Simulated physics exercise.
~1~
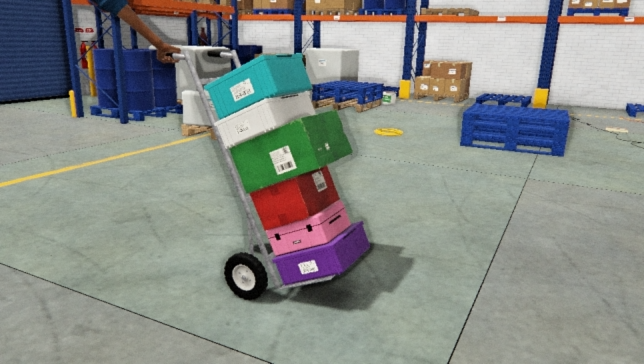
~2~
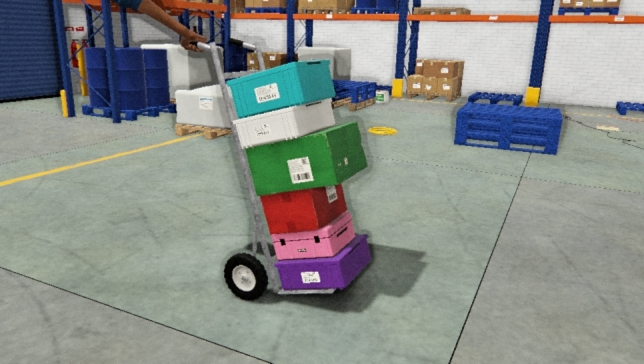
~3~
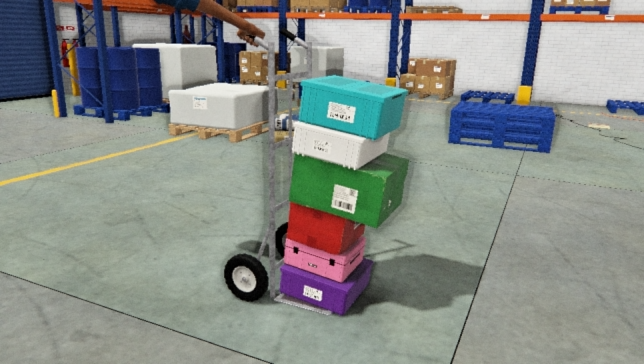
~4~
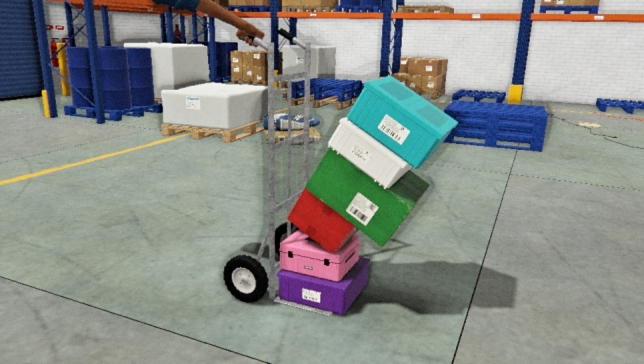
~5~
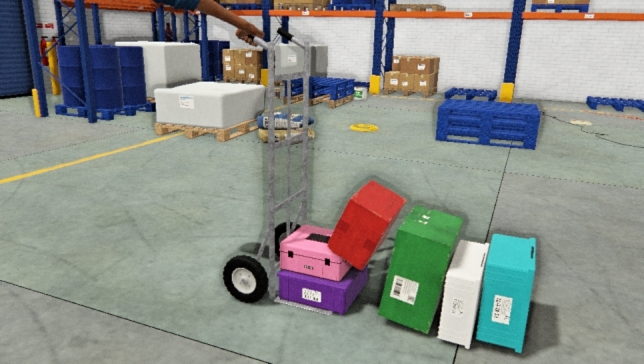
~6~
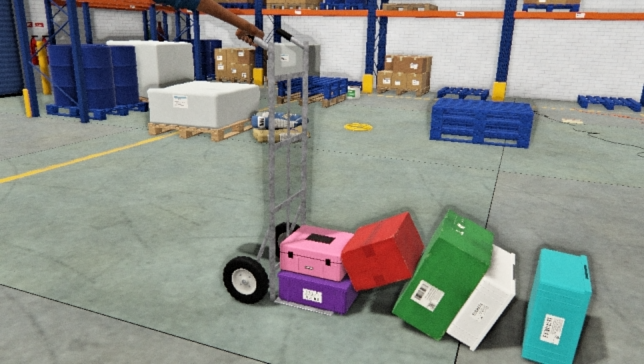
Colourful stack of boxes toppling off a hand truck as it is tipped upright, leaving pink and purple ones in place.
